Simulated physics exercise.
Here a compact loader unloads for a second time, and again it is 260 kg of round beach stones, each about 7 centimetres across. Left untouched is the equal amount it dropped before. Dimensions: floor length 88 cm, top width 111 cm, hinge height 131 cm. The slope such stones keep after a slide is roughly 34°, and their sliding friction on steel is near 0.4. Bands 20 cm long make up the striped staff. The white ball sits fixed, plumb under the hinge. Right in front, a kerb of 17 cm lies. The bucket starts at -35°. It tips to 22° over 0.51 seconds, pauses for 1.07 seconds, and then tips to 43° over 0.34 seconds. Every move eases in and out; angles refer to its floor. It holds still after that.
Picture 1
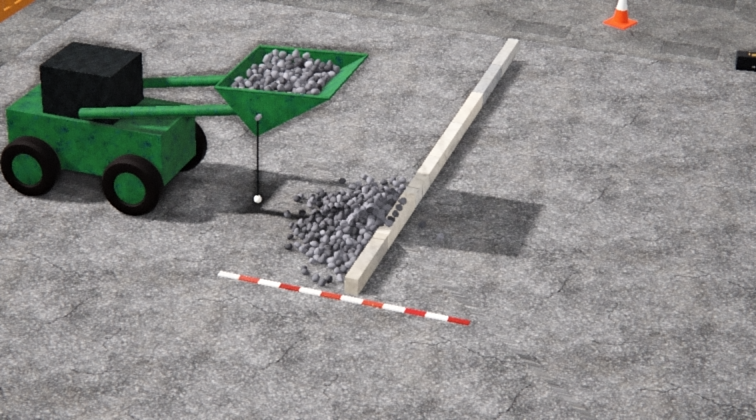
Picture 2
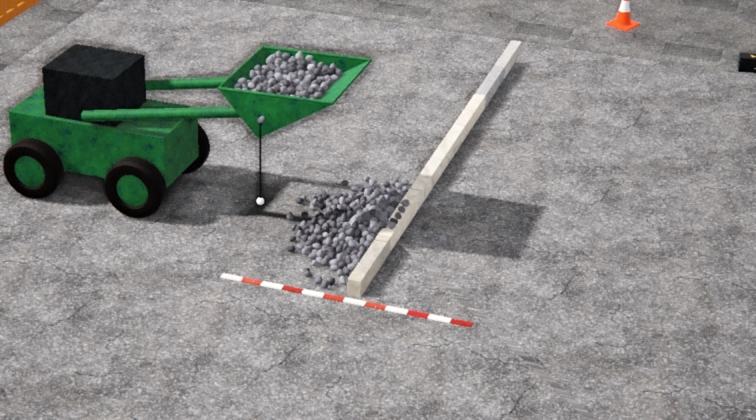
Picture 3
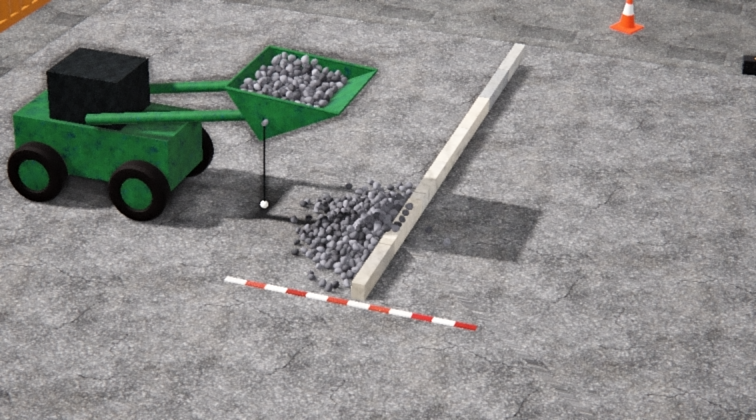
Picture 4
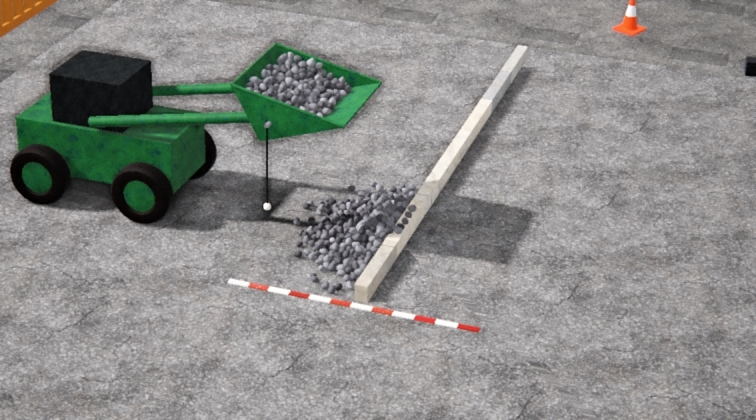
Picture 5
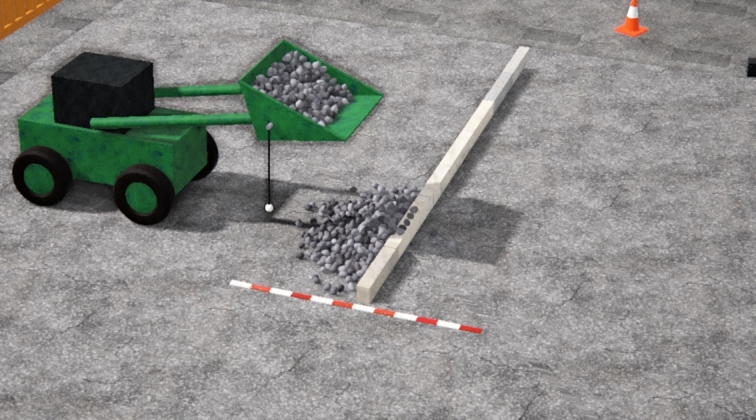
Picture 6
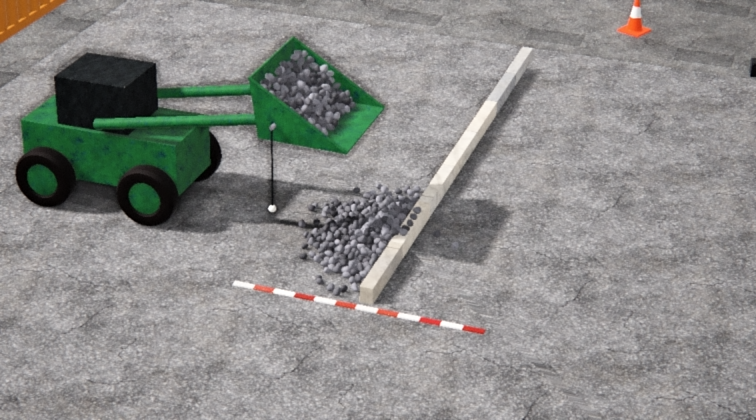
A green wheeled loader with a black block on top stands at the left of a cracked grey paved yard, seen from above at an angle, its raised bucket full of rounded grey stones. A similar heap lies against a pale kerb near a red-and-white striped staff, with an orange cone beyond. The bucket tilts steadily forward, its lip lowering, while the view drifts slightly.
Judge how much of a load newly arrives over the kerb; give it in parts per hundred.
Close to 43 in every hundred.
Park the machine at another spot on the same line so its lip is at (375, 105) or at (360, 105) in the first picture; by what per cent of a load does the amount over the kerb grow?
Roughly 95 and 85 percent, in that order.
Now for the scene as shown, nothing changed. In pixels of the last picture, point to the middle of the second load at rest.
The middle ends up near (403, 233).
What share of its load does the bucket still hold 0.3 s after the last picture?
That works out to about 100 %.
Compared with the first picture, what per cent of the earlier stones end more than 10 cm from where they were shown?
I'd say roughly 5 per cent of them.
Then, 0.1 s after the last picture the floor is at 15°; in per cent of one load, 100 in the bucket, 100 on this side of the kerb; the foremost stones are at (418, 227).
Then, 0.3 s after the last picture the floor is at 22°; in per cent of one load, 100 in the bucket, 100 on this side of the kerb; the foremost stones are at (418, 227).
Then, 2.1 s after the last picture the floor is at 43°; in per cent of one load, 0 in the bucket, 157 on this side of the kerb, 43 over the kerb; the foremost stones are at (553, 257).
Then, 4.6 s after the last picture the floor is at 43°; in per cent of one load, 0 in the bucket, 157 on this side of the kerb, 43 over the kerb; the foremost stones are at (555, 257). Net gain over the kerb, 43.
